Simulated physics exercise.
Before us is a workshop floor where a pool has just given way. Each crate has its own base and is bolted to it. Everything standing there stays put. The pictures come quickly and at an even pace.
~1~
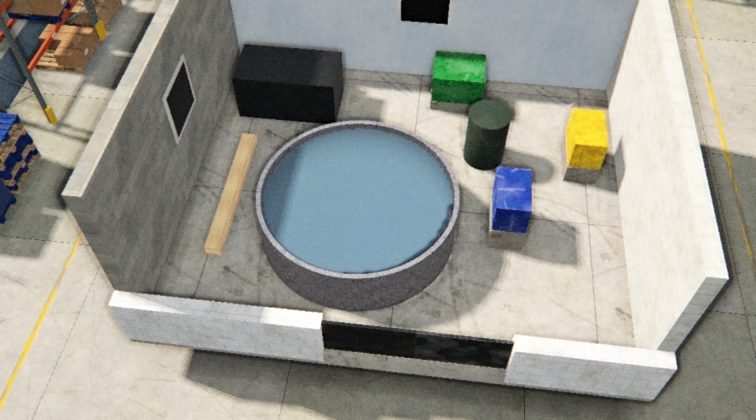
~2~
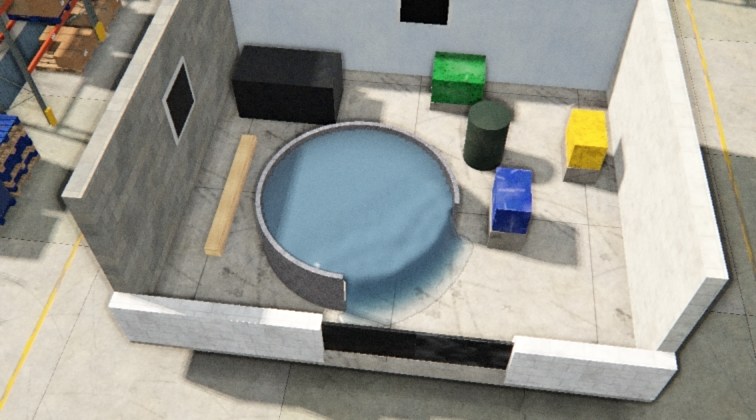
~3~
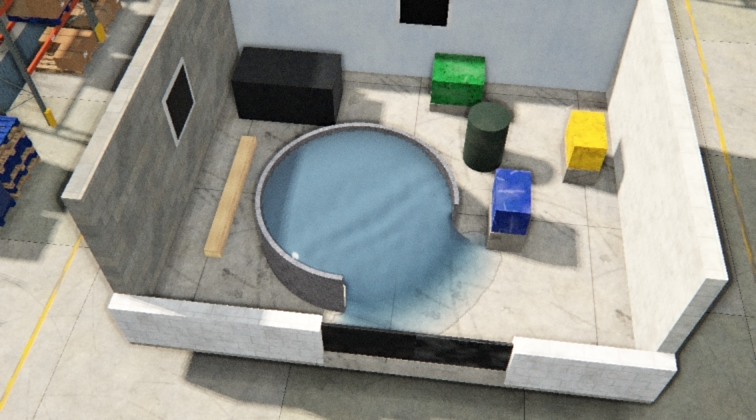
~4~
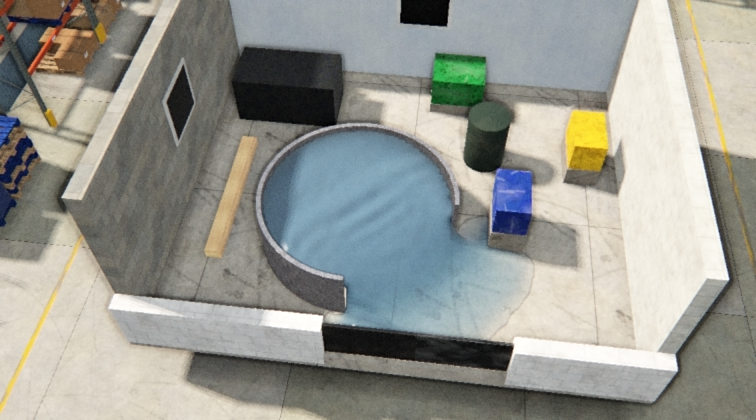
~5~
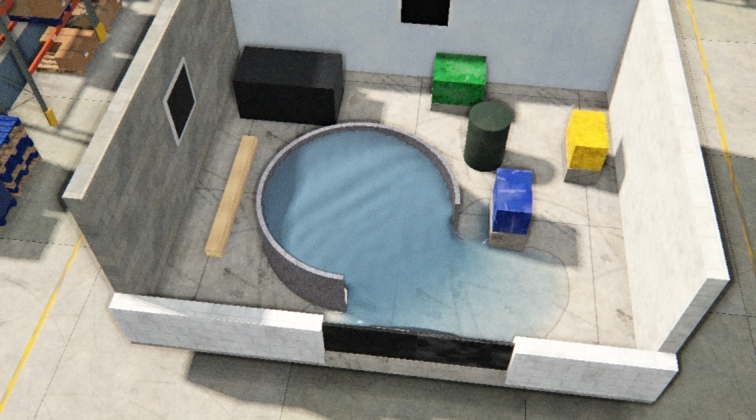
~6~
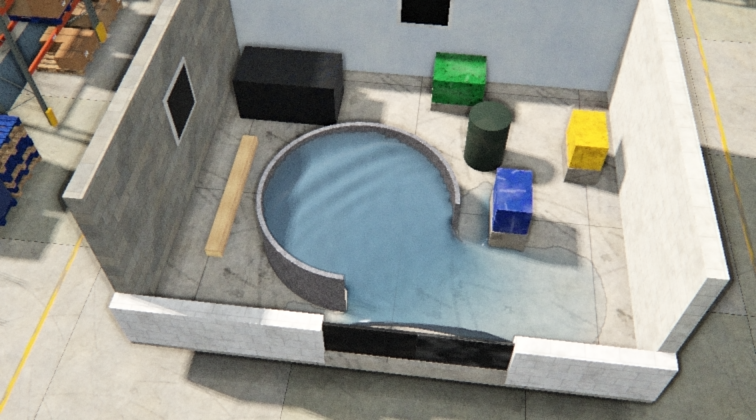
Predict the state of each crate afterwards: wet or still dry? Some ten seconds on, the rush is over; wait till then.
Result: The yellow crate gets caught by the water. The green crate gets caught by the water. The blue crate doesn't get caught by the water.
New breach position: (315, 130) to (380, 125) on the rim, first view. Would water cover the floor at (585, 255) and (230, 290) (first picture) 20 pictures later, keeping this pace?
Waterless, submerged.
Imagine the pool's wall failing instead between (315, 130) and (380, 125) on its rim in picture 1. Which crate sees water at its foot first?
That would be the green one.
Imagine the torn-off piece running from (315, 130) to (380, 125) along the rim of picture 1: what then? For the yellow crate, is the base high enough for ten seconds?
Note: Yellow crate is never reached.
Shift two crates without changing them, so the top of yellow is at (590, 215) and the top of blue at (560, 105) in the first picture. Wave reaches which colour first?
My guess is the yellow crate.
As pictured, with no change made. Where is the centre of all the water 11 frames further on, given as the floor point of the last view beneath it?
Centre point: Around (437, 270).
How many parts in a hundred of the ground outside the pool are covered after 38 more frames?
That works out at 100 %.
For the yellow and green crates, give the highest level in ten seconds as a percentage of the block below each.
I'd put it at some 150 % for one and some 190 % for the other, in that order.
A moment on, water covers 35 % of the floor; the yellow crate not reached, the green crate not reached, the blue crate water round its plinth.
Next, water covers 45 % of the floor; the yellow crate water round its plinth, the green crate water round its plinth, the blue crate water round its plinth.
Then, water covers 75 % of the floor; the yellow crate water round its plinth, the green crate water round its plinth, the blue crate water round its plinth.
Later, water covers 100 % of the floor; the yellow crate water round its plinth, the green crate water round its plinth, the blue crate water round its plinth.
In the end, water covers 100 % of the floor; the yellow crate was topped, the green crate was topped, the blue crate stayed above the water.
